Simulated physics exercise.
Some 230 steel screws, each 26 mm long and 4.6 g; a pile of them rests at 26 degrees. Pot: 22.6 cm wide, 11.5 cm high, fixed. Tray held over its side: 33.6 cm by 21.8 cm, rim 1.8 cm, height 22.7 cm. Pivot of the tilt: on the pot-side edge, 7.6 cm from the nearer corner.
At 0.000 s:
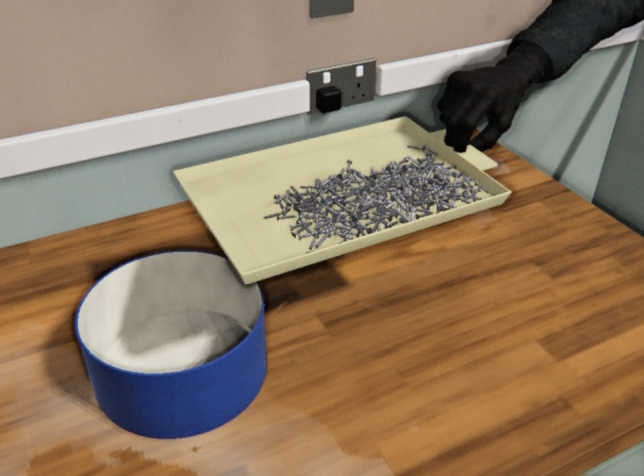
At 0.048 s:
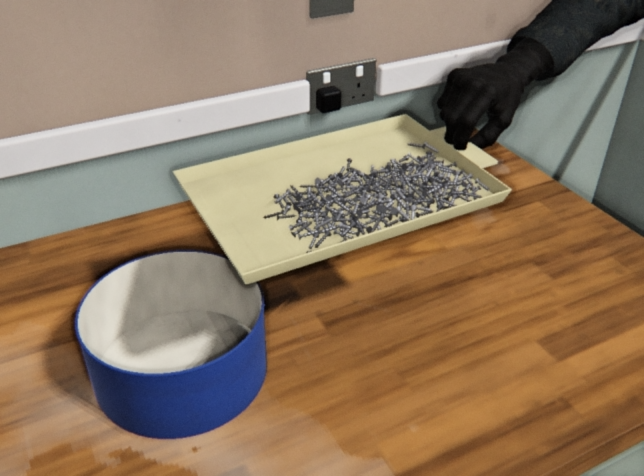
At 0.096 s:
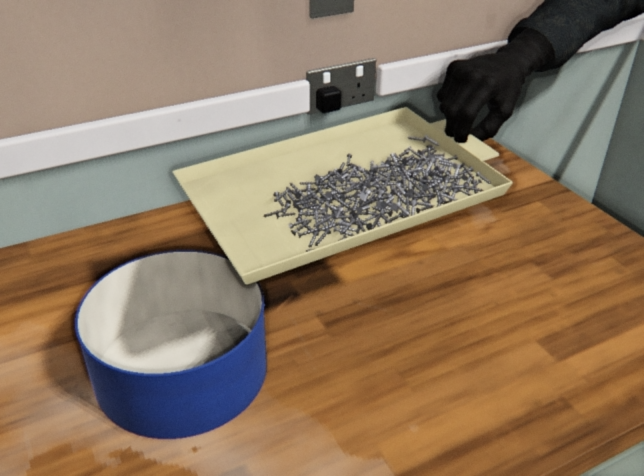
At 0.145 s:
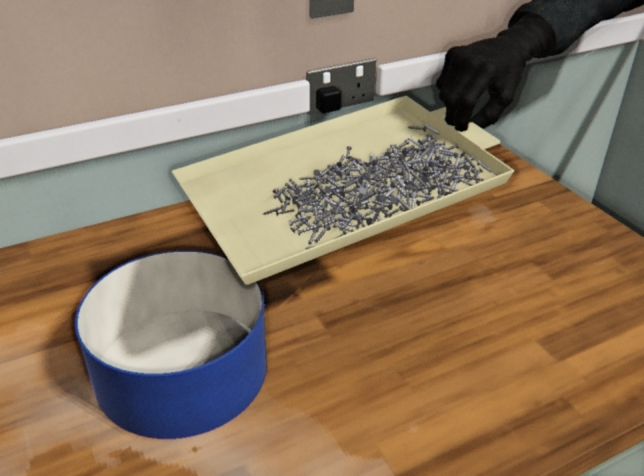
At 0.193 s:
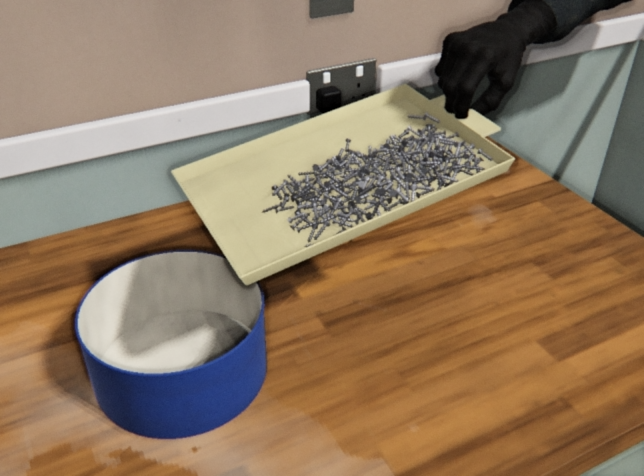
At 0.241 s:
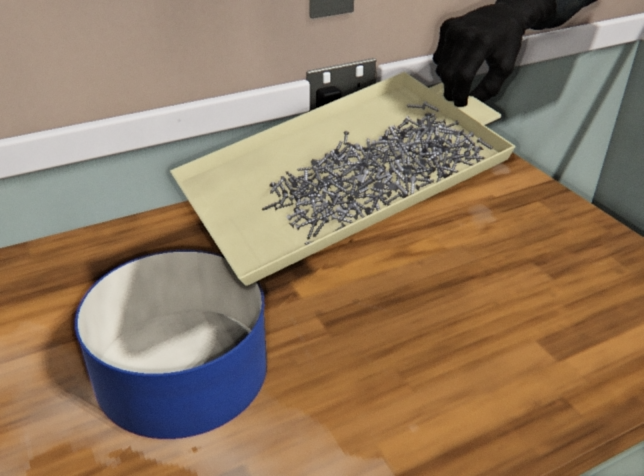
A black-gloved hand lifts the right end of a cream tray holding small metal screws.
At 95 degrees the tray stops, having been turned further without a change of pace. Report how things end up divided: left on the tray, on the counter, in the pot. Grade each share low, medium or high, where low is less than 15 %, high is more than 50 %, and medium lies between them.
Shares - tray: Low, counter: Medium, pot: High.
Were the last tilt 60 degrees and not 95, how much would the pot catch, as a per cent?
Near 55 %, then.
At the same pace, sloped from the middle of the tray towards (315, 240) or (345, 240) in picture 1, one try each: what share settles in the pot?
Estimate: Some 5 % and some 0 % respectively.
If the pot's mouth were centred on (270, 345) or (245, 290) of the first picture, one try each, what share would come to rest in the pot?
About 55 percent the first time and about 40 percent the second.
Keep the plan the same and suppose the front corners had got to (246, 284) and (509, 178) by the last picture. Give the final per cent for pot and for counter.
Split: Pot = 0, counter = 100.
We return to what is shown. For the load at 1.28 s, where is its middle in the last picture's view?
Load centre: About (188, 397) px.
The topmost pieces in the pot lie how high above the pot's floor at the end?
I'd say near 2.0 centimetres.
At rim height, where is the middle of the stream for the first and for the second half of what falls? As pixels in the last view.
I'd mark about (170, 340) for the first half, then (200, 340) for the second.
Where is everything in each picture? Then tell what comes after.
The first picture shows tray tilt 0 degrees, front corners at (245, 270) and (504, 191); middle of the pieces at (384, 198); pot at (172, 305).
The second picture shows tray tilt 1 degrees, front corners at (245, 270) and (505, 188); middle of the pieces at (384, 197).
The third picture shows tray tilt 2 degrees, front corners at (245, 270) and (506, 181); middle of the pieces at (385, 192).
The fourth picture shows tray tilt 5 degrees, front corners at (244, 271) and (507, 170), lowest corner left front; middle of the pieces at (385, 185).
The fifth picture shows tray tilt 8 degrees, front corners at (243, 272) and (507, 158), lowest corner left front; middle of the pieces at (384, 178).
The sixth picture shows tray tilt 11 degrees, front corners at (243, 273) and (508, 146), lowest corner left front; middle of the pieces at (383, 171); pot at (172, 305). Its pace works out near 65 degrees a second.
After 0.86 s, tilt 50 degrees; the tray holds 95 %, the pot 0 %.
After 1.28 s, tilt 77 degrees; the tray holds 25 %, the pot 55 %.
After 1.78 s, tilt 95 degrees; the tray holds 0 %, the pot 70 %.
At rest (2.8 s), tray 0 %, counter 25 %, pot 75 %.
